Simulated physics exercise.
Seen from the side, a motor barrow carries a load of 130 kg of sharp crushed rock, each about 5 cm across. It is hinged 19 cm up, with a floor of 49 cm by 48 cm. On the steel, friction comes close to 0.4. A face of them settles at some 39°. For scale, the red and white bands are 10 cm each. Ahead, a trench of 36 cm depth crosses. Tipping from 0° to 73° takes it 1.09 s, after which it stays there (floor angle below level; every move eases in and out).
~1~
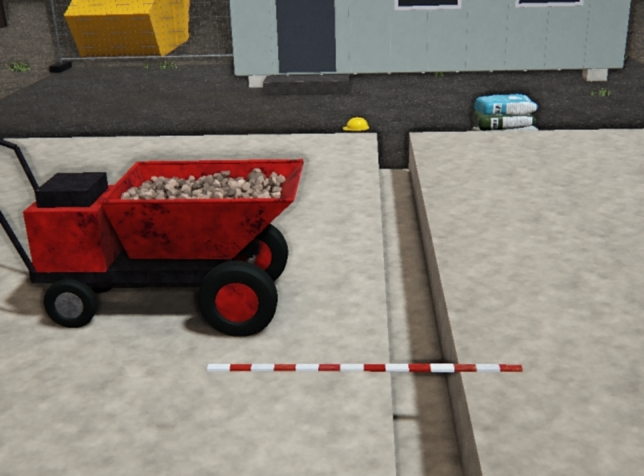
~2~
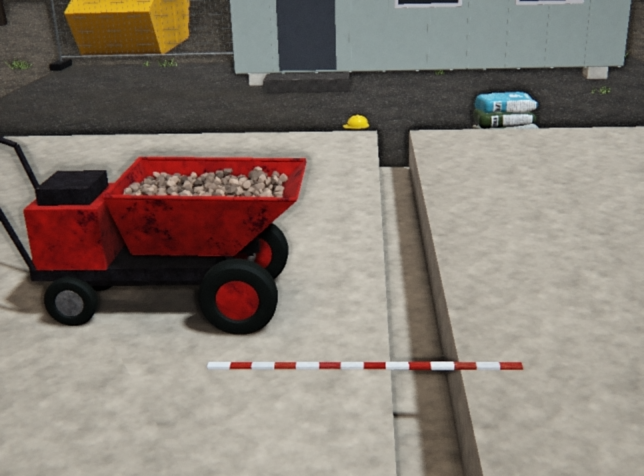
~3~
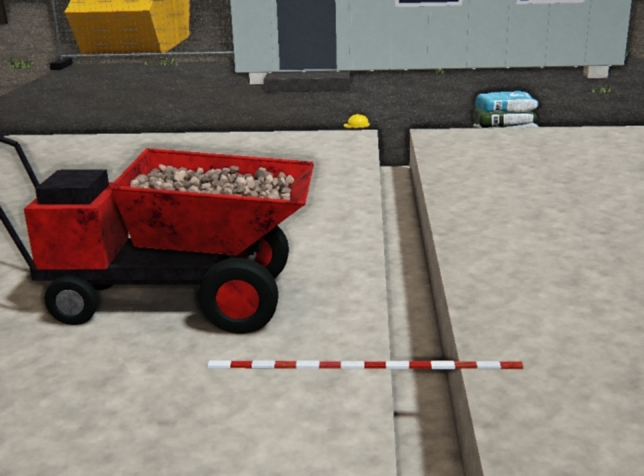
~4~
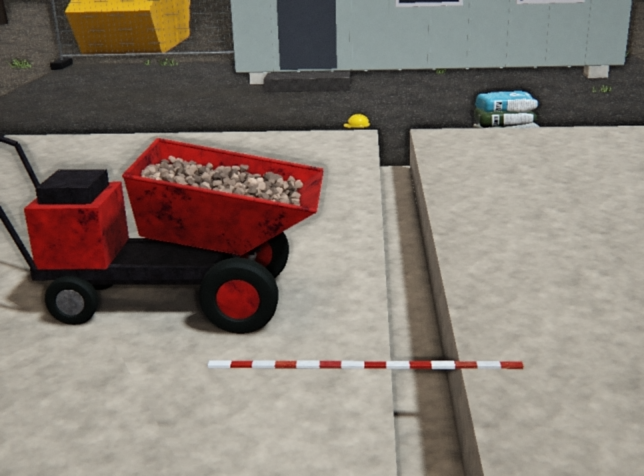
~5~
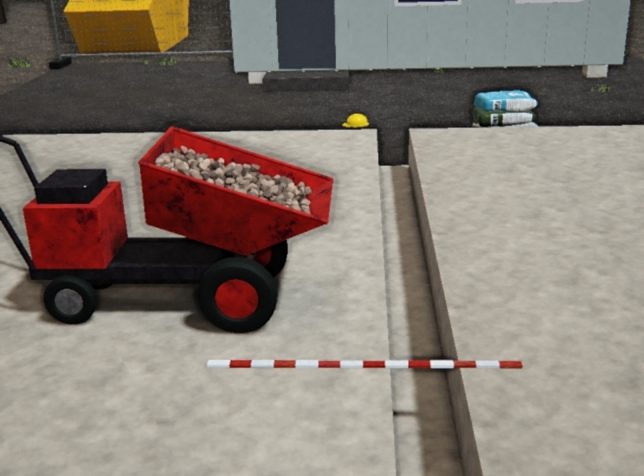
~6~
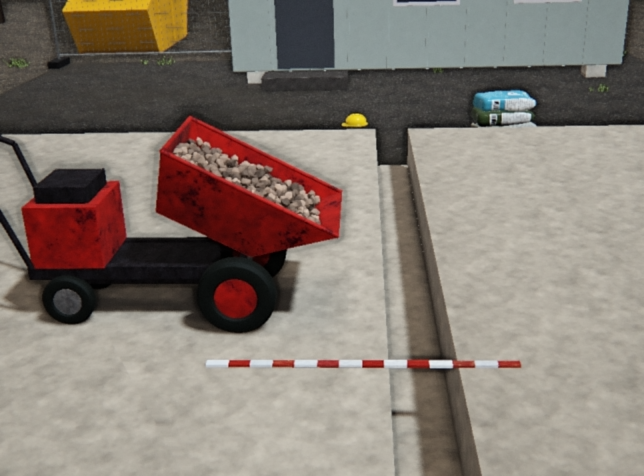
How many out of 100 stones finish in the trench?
About 54 of them.
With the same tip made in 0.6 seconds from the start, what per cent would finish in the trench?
It would come to roughly 65 per cent.
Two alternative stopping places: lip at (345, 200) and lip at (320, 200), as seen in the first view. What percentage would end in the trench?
Near 85 then near 100 percent.
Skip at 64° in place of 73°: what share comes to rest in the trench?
It would come to about 70 percent.
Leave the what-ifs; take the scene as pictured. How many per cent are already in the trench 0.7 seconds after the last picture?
Some 15 per cent.
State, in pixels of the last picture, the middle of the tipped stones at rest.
About (414, 351).
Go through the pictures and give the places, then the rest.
Lip at (293, 200), floor tilted 0°, highest stones at (222, 181), in the first picture.
The skip is at 1°, its lip at (296, 200); the top of the load is at (222, 181), in the second picture.
The skip is at 6°, its lip at (305, 204); the top of the load is at (174, 177), in the third picture.
Lip at (316, 211), floor tilted 12°, highest stones at (174, 168), in the fourth picture.
Lip at (328, 222), floor tilted 19°, highest stones at (181, 158), in the fifth picture.
Lip at (339, 237), floor tilted 28°, highest stones at (191, 149), in the sixth picture.
Then, 0.4 s after the last picture the floor is at 62°, 100 % in the skip; the foremost stones are at (356, 266).
Then, 0.7 s after the last picture the floor is at 73°, 74 % in the skip, 9 % short of the trench, 17 % in the trench; the foremost stones are at (438, 336).
Then, 1.1 s after the last picture the floor is at 73°, 45 % in the skip, 10 % short of the trench, 45 % in the trench; the foremost stones are at (451, 315).
Then, 3.0 s after the last picture the floor is at 73°, 36 % in the skip, 10 % short of the trench, 54 % in the trench; the foremost stones are at (454, 322).
